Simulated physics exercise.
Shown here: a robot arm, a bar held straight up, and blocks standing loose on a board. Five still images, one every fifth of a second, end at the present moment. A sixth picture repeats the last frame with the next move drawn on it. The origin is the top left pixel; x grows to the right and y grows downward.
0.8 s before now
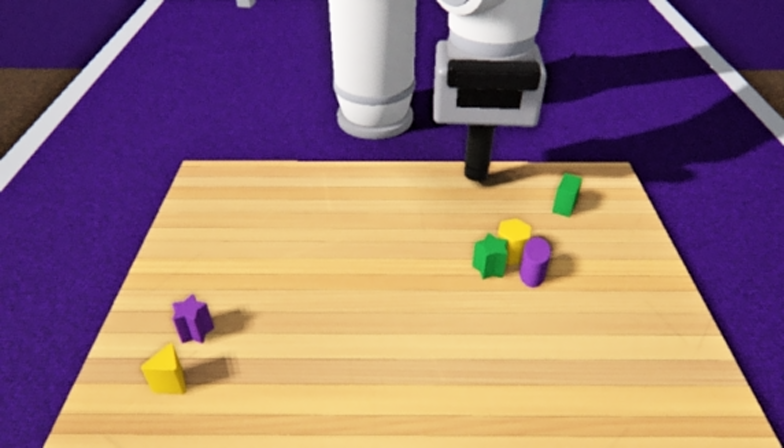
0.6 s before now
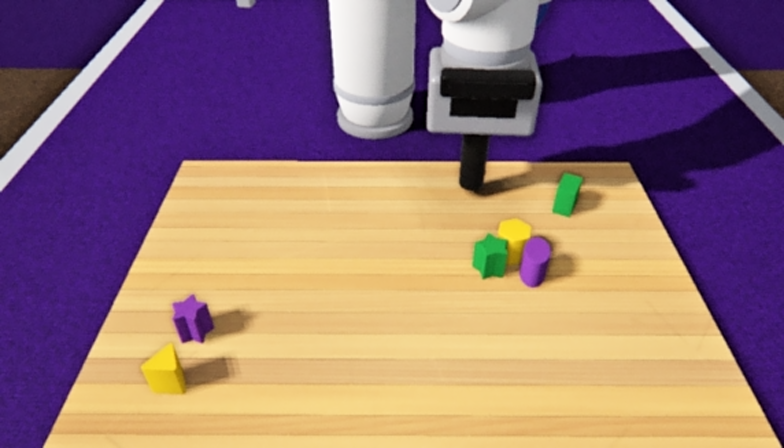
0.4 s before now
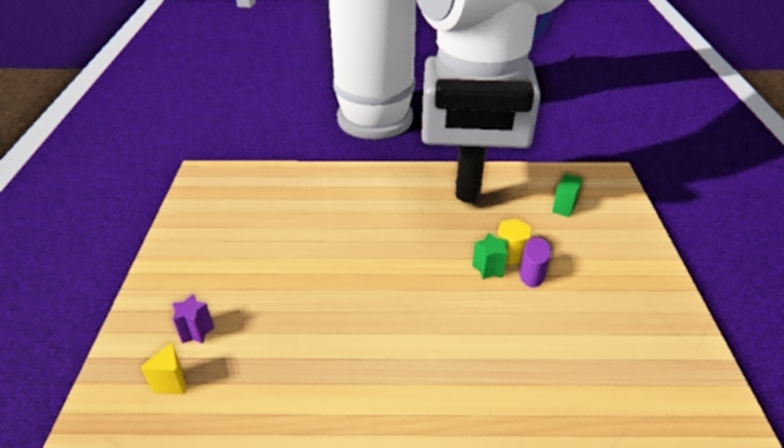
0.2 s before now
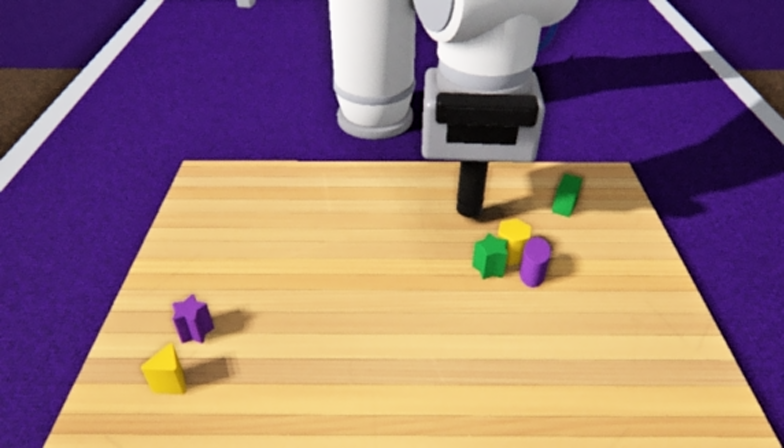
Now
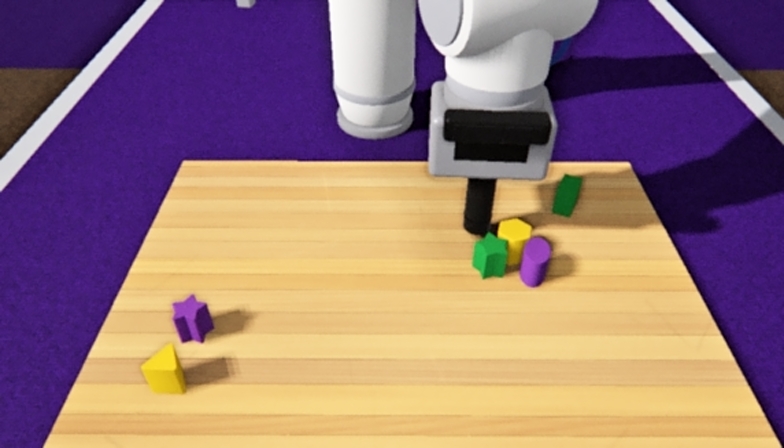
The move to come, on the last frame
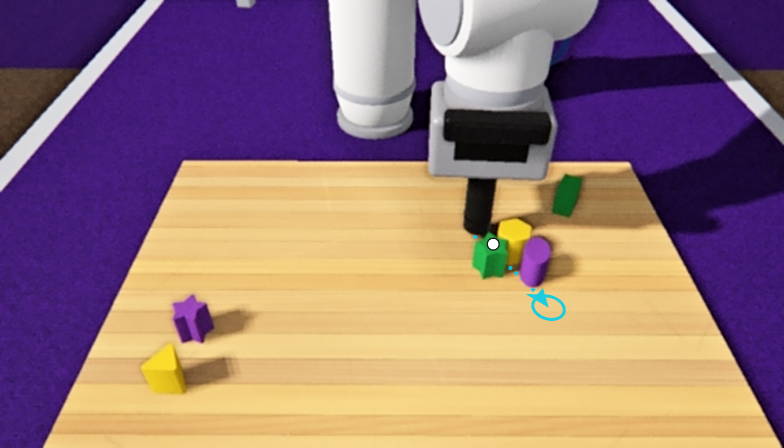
A robot arm lowers its black bar toward the green star and yellow hexagon blocks.
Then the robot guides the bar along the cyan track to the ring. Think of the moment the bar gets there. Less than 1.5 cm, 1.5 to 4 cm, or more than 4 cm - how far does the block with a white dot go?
That block covers between 1.5 and 4 cm.
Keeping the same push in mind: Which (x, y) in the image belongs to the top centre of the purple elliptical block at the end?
Its top middle: (575, 268).
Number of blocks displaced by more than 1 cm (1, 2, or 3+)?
There will be three or more blocks displaced.
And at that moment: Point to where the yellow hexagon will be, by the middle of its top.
The middle of its upper face will lie at (545, 238).
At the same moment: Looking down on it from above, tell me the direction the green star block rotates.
Clockwise rotation.
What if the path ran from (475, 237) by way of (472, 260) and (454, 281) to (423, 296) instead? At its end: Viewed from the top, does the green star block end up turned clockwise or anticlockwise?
Anticlockwise, looking down.
Drawn move, from (475, 237) via (512, 269), ending at (548, 307); the dot is on the green star block.
On the path given first. One third of the way, bar (501, 249); green star block (494, 250); yellow hexagon (534, 235), turned 15° anticlockwise; purple elliptical block (548, 255), turned 40° clockwise.
Two thirds of the way, bar (526, 271); green star block (498, 258), turned 40° clockwise; yellow hexagon (545, 238), turned 40° anticlockwise; purple elliptical block (562, 261), turned 45° clockwise.
At the end, bar (551, 298); green star block (498, 258), turned 40° clockwise; yellow hexagon (545, 238), turned 40° anticlockwise; purple elliptical block (575, 268), turned 15° anticlockwise.
